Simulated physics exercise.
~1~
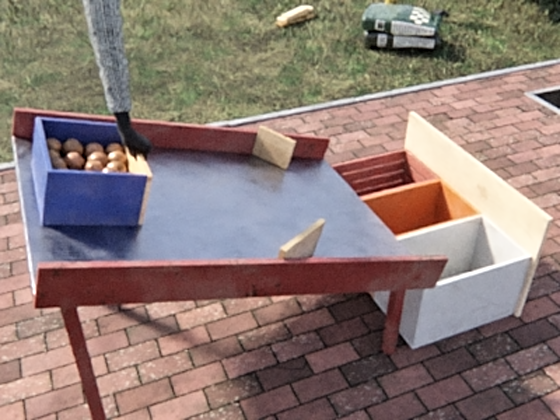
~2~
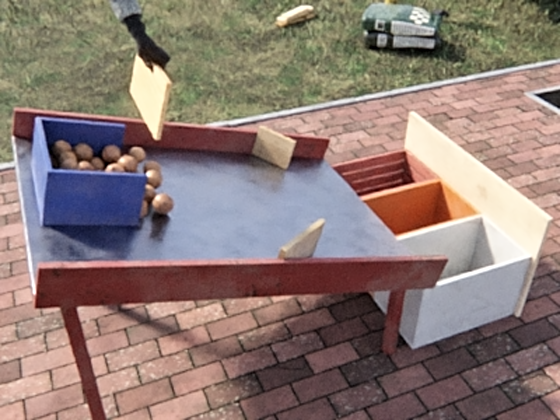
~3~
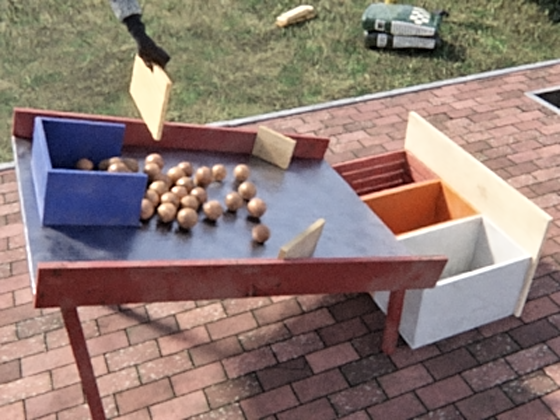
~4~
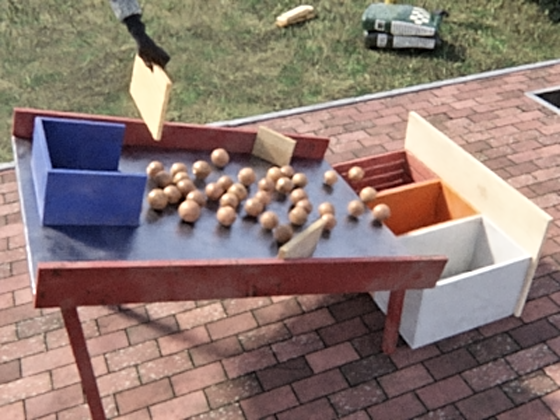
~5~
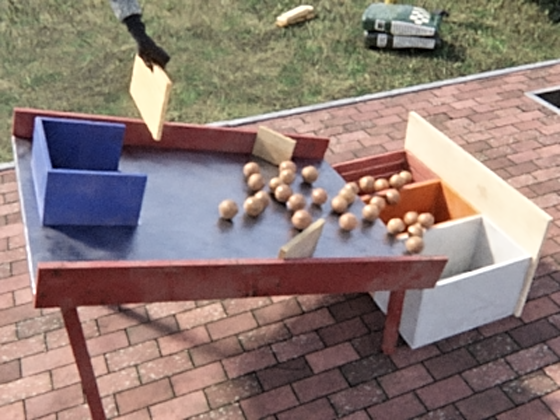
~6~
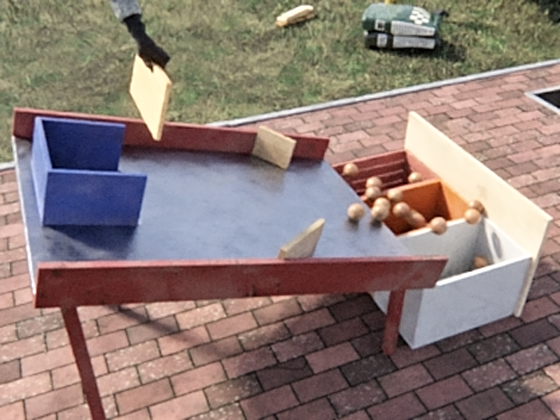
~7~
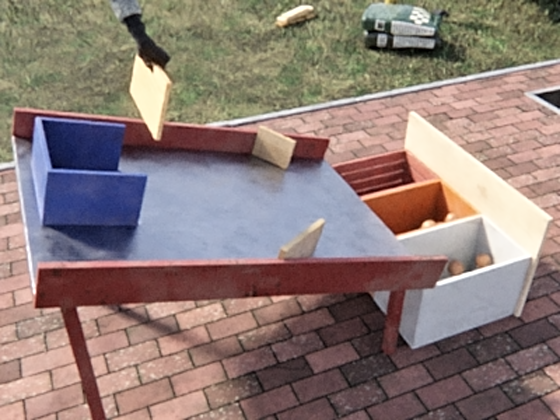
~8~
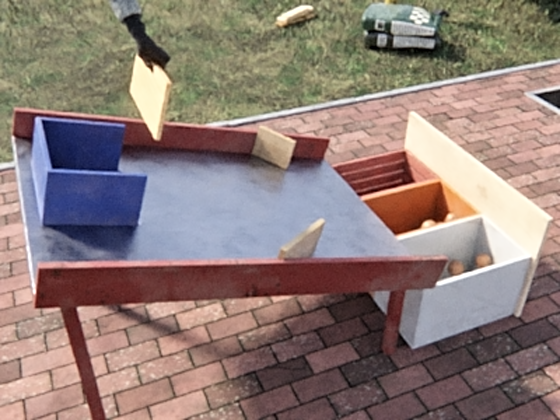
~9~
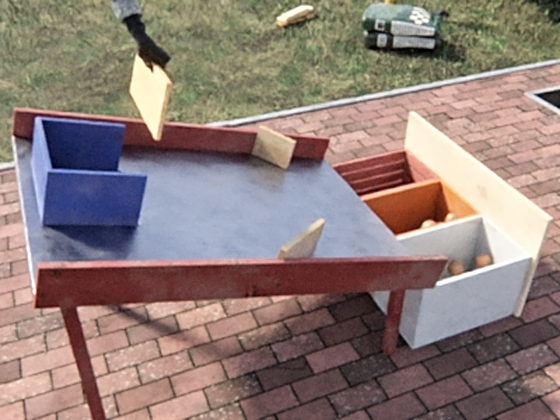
A gloved hand lifted a wooden gate from a blue pen, and a heap of brown balls rolled down the sloping table, past two angled boards, and dropped off the right end into the bins, with some left showing in the orange and white ones.
